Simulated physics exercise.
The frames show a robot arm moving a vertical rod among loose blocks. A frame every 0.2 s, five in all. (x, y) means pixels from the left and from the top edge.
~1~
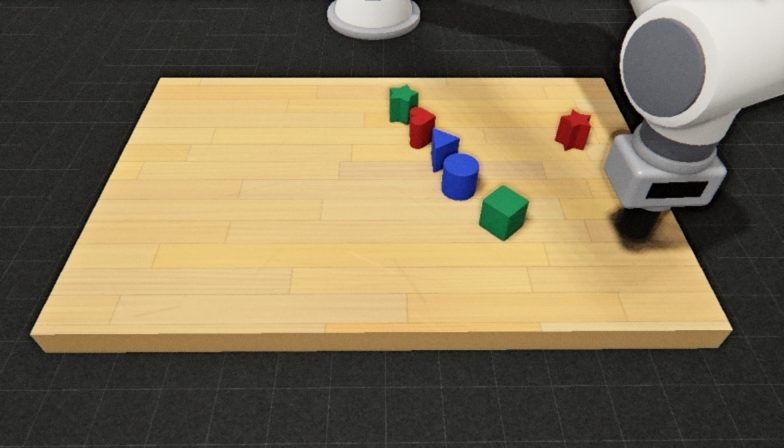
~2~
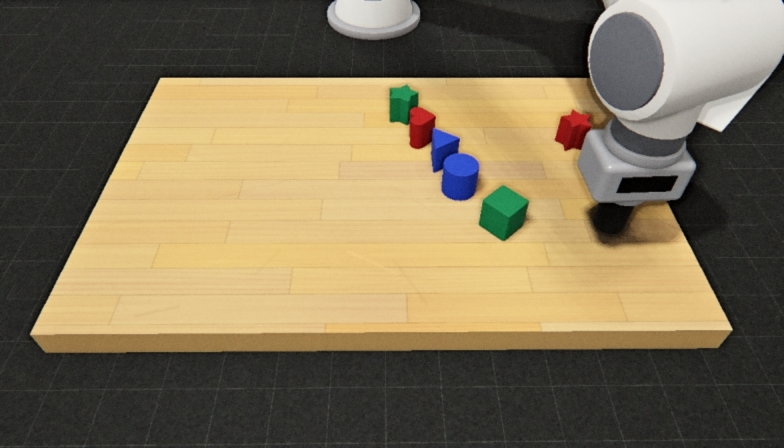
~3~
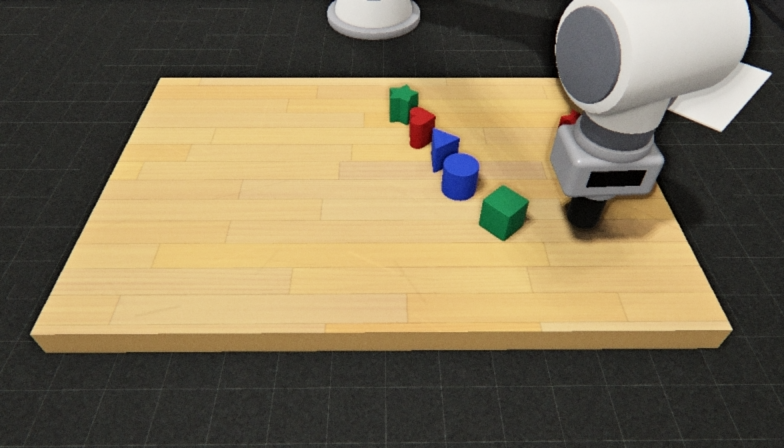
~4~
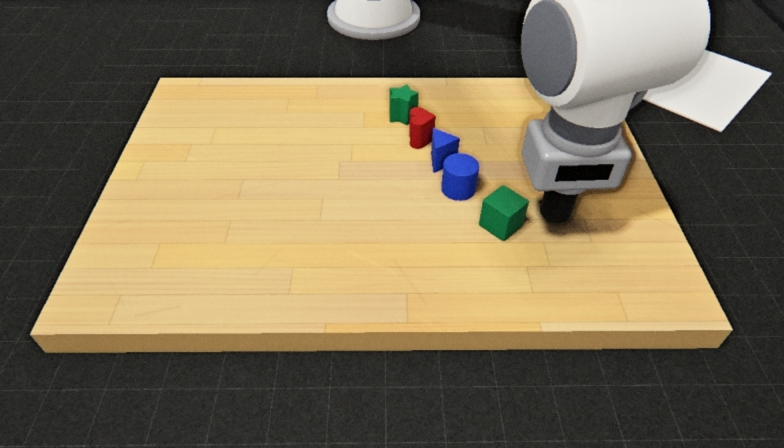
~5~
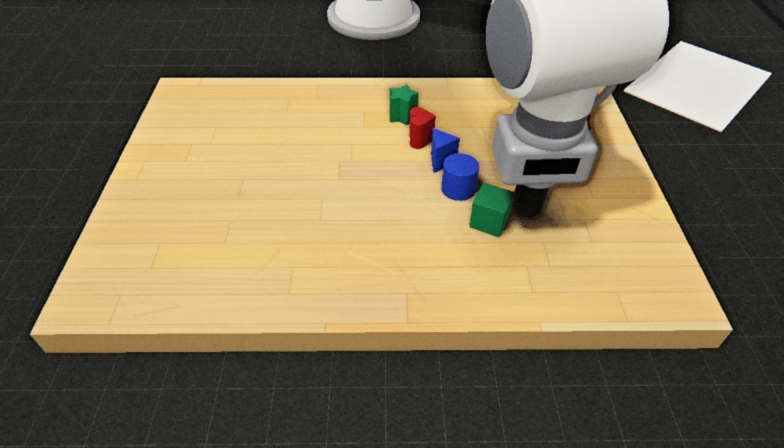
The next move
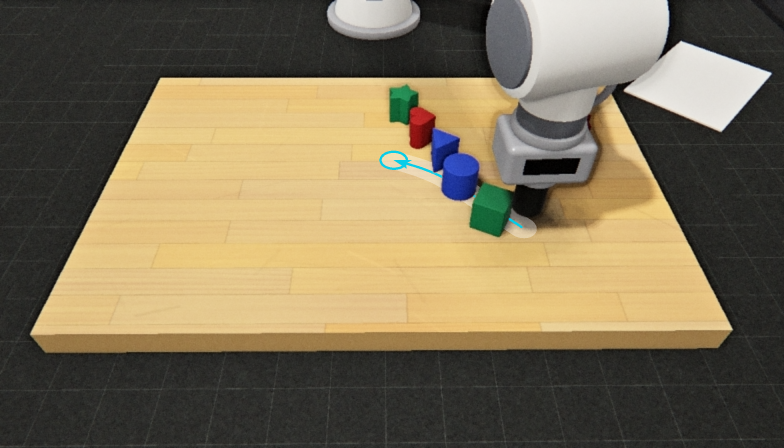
On a wooden board, a robot arm moves left and nudges a green block slightly left.
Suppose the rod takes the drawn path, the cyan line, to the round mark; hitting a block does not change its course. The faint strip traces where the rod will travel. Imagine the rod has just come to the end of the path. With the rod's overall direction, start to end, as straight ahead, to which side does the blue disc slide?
Sideways shift: Left.
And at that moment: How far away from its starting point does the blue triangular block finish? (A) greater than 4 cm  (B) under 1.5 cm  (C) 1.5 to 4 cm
I choose C.
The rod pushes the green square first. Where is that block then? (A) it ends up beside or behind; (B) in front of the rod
The one that fits is A, it ends up beside or behind.
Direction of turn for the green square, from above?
It is turned anticlockwise.
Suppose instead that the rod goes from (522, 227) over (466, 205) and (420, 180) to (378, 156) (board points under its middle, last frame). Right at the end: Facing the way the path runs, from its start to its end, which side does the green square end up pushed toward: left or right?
Its shift is leftward.
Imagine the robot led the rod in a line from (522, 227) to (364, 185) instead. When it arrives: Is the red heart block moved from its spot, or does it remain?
Still in place.
The line goes from (522, 227) by way of (459, 186) to (394, 160).
On the path given first. One third of the way, rod (481, 179); blue disc (455, 160); green square (462, 189), turned 60° anticlockwise.
Two thirds of the way, rod (440, 156); blue triangular block (432, 130), turned 70° clockwise; blue disc (412, 141); green square (461, 189), turned 65° anticlockwise.
At the end, rod (394, 141); red heart block unmoved; blue triangular block (432, 130), turned 65° clockwise; blue disc (366, 128); green square (461, 189), turned 65° anticlockwise.
